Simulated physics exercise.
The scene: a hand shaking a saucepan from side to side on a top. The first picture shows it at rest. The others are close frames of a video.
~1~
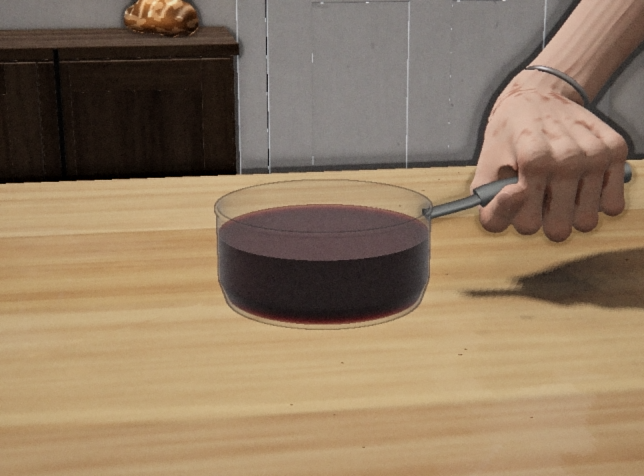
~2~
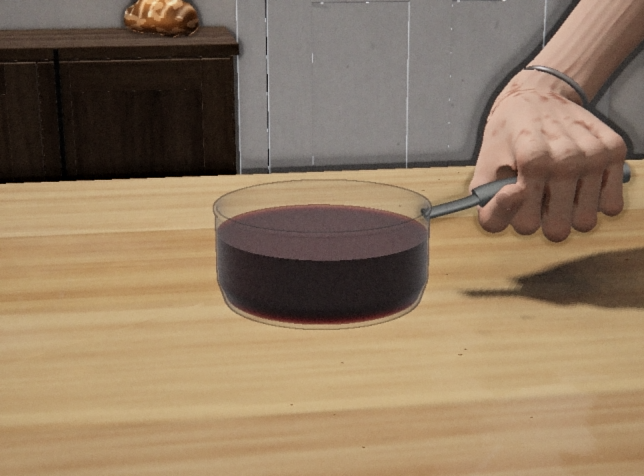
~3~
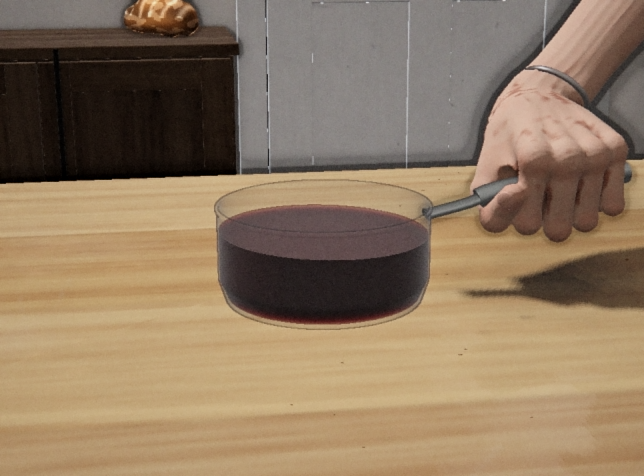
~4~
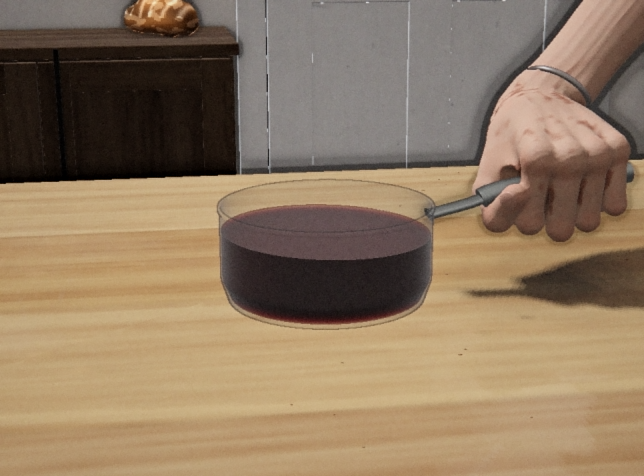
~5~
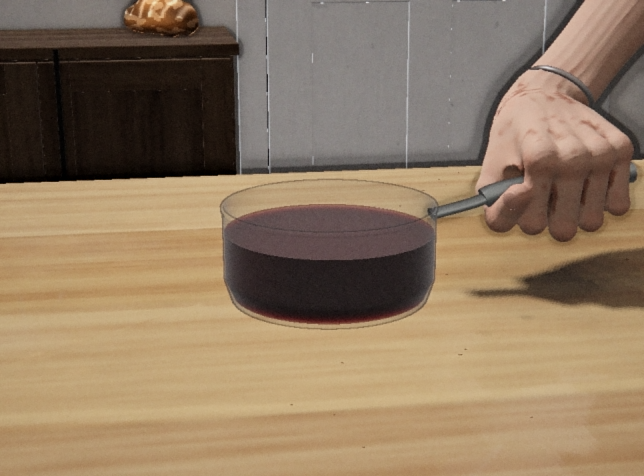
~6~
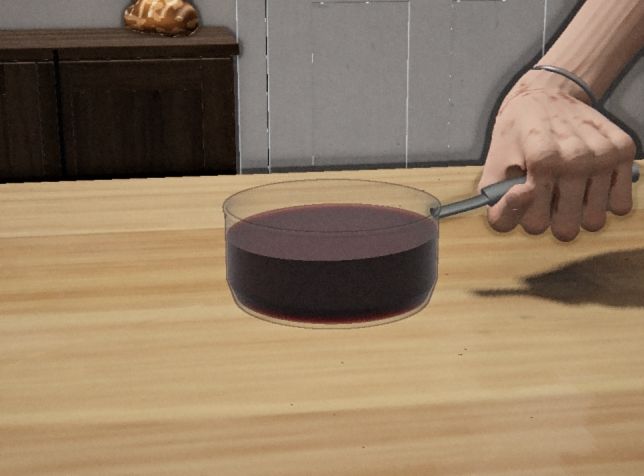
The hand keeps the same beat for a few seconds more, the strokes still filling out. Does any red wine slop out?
As it turns out, it holds.
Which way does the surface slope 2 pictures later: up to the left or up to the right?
To the right wall.
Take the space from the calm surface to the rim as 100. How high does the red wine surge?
Roughly 30 per cent.
Soon after, the highest wave so far stays far below the rim.
Later, the highest wave so far climbs under half way to the rim.
In the end, the highest wave so far climbs under half way to the rim; nothing has left it.
